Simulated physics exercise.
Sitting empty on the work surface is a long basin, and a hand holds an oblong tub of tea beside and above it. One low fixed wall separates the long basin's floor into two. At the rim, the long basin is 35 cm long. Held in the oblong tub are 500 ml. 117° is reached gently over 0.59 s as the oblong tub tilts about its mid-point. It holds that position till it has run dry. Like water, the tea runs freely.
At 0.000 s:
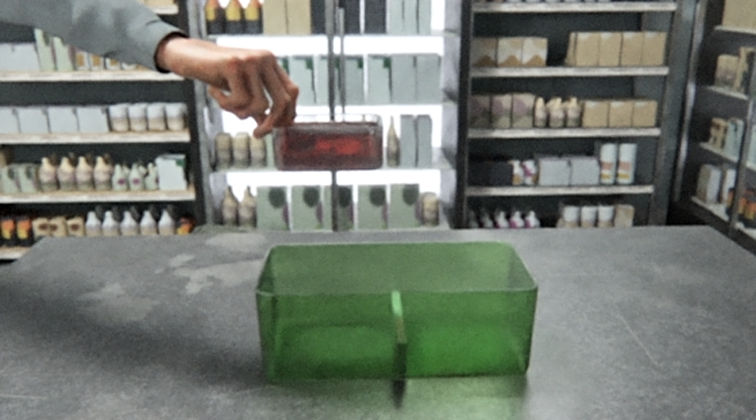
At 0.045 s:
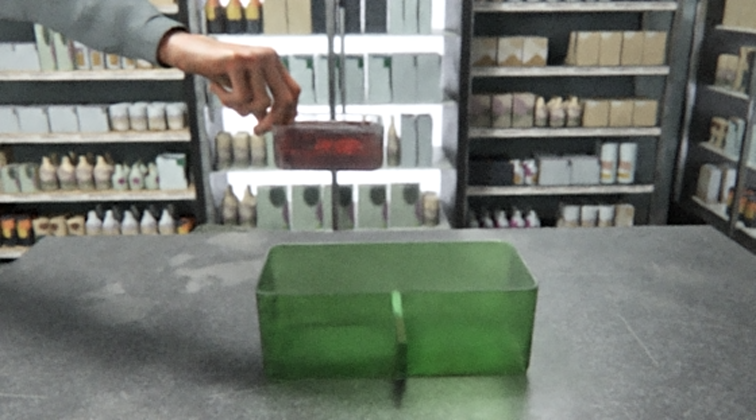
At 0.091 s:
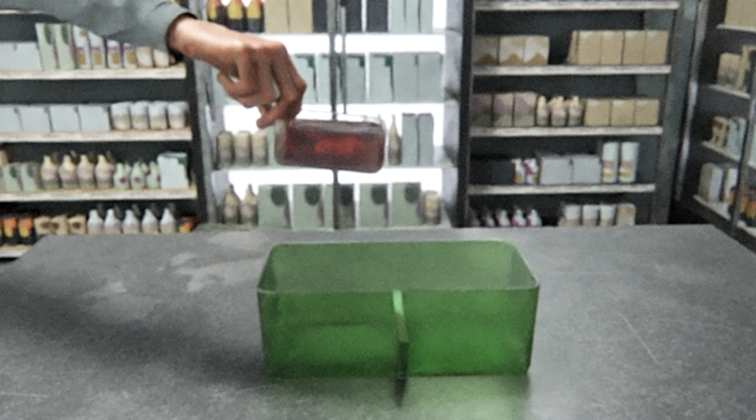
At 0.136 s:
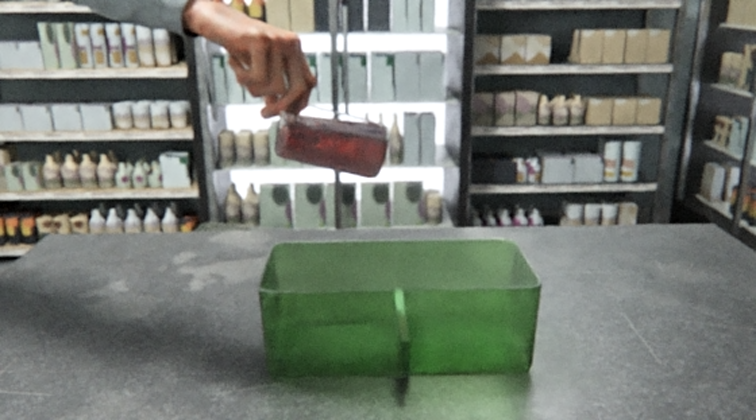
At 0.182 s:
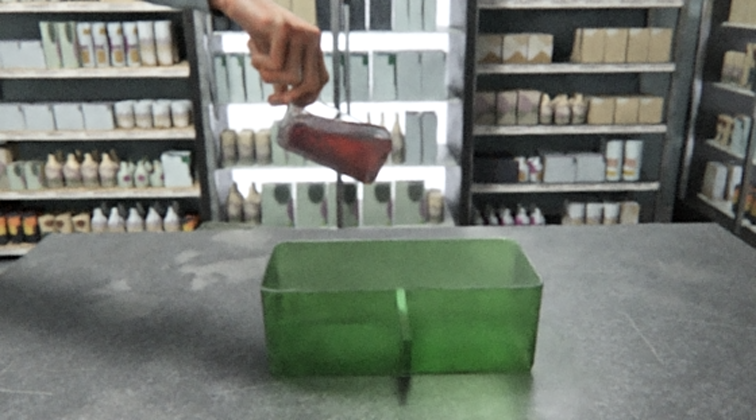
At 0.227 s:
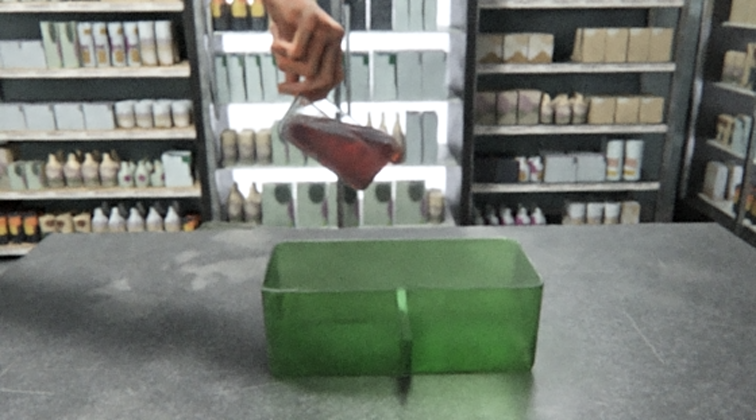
To begin with, a hand holds a small clear tub of reddish liquid almost level above an empty, long green basin with a dividing wall. The hand gradually lifts the tub's left end, tilting it steeply down to the right, and the liquid gathers there and starts slipping over the rim.
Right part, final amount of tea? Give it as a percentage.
78 per cent.
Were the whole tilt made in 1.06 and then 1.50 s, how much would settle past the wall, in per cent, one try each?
80 then 80 %.
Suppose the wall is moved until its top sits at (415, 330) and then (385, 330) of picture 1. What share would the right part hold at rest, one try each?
65 then 75 %.
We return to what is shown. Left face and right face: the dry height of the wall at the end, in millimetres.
It's around 46 mm on the left side and around 34 mm on the right side.
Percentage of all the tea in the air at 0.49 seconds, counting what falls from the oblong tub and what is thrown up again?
My guess is roughly 42 %.
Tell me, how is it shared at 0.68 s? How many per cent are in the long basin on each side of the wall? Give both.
Lab note: Left near 14 %, right near 80.
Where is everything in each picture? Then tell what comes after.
In the first frame, it leans 0°; its right rim is at (382, 122); the tea meets the walls at (277, 128) and (380, 127); the long basin's rim runs from (263, 269) to (524, 264); the wall's top is at (399, 316).
In the second frame, it leans 2°; its right rim is at (382, 123); the tea meets the walls at (278, 126) and (381, 127).
In the third frame, it leans 7°; its right rim is at (385, 127); the tea meets the walls at (280, 124) and (383, 128).
In the fourth frame, it leans 15°; its right rim is at (388, 133); the tea meets the walls at (282, 122) and (387, 129).
In the fifth frame, it leans 25°; its right rim is at (389, 143); the tea meets the walls at (286, 119) and (385, 134); 4 per cent is over the edge.
In the sixth frame, it leans 38°; its right rim is at (388, 154); the tea meets the walls at (284, 117) and (376, 136); 12 per cent is over the edge.
By 0.49 s the tilt is 108° and 6 per cent is still to pour, 1 is left of the wall and 52 right of it.
By 0.68 s the tilt is 117° and 0 per cent is still to pour, 15 is left of the wall and 81 right of it.
By 0.87 s the tilt is 117° and 0 per cent is still to pour, 20 is left of the wall and 78 right of it.
By 1.09 s the tilt is 117° and 0 per cent is still to pour, 20 is left of the wall and 78 right of it.
At rest 20 per cent lies left of the wall, 78 right of it and 2 outside.
